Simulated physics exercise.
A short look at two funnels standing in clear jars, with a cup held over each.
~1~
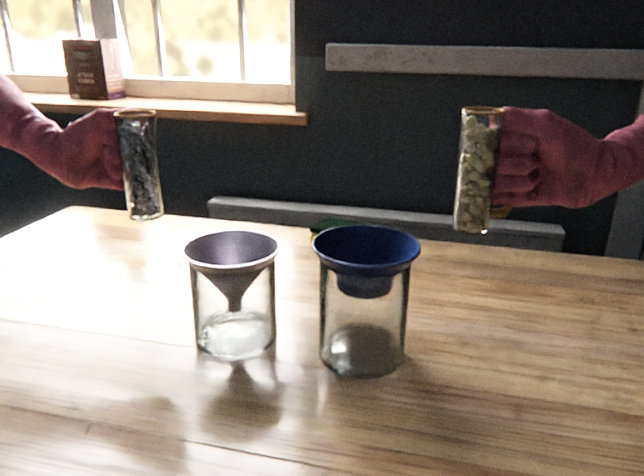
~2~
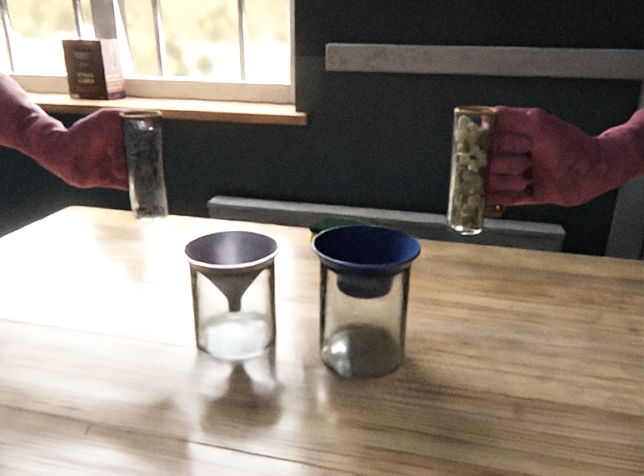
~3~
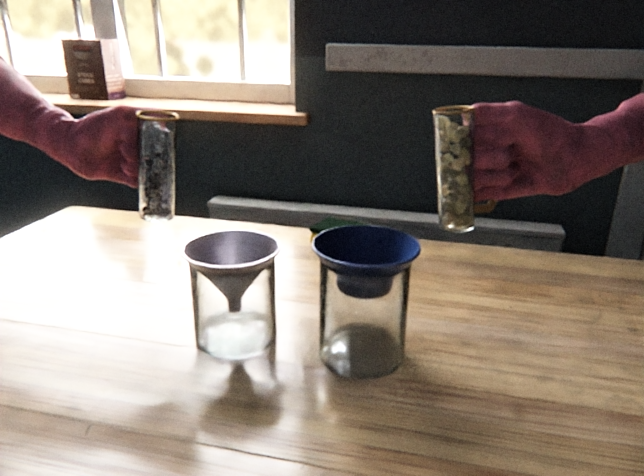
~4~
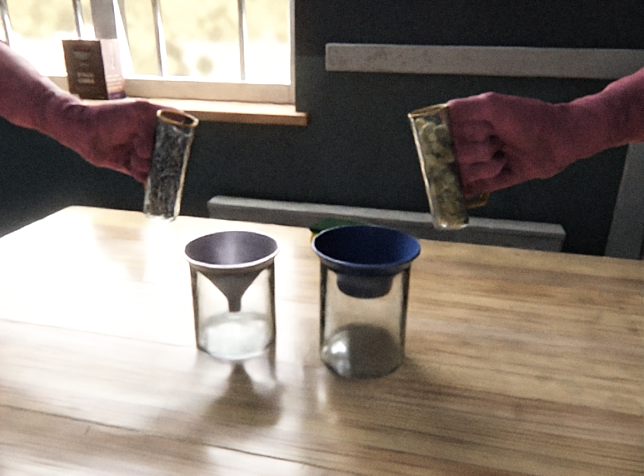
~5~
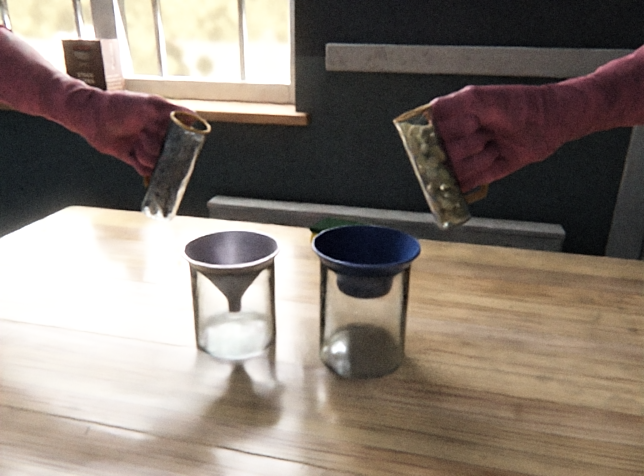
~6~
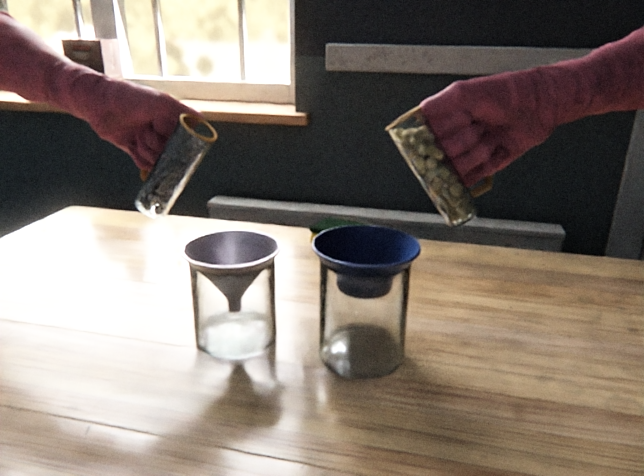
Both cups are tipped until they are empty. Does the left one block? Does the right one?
The left funnel holds most of it back and the right funnel passes it all.
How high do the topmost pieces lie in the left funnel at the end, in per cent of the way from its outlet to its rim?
Close to 80 per cent.
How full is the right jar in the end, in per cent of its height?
Near 10 %.
Then, 0.38 s later than the last frame, left, every one still in the cup; right, every one still in the cup.
Then, 0.78 s later than the last frame, left, almost all still in the cup, just a few in or over the funnel; right, every one still in the cup.
Then, 1.25 s later than the last frame, left, roughly a quarter still in the cup, the larger part in or over the funnel, about a tenth down in the jar; right, roughly half still in the cup, roughly a quarter in or over the funnel, about a tenth down in the jar.
When it is over, left, almost all stuck in the funnel, about a tenth down in the jar; right, every one down in the jar.
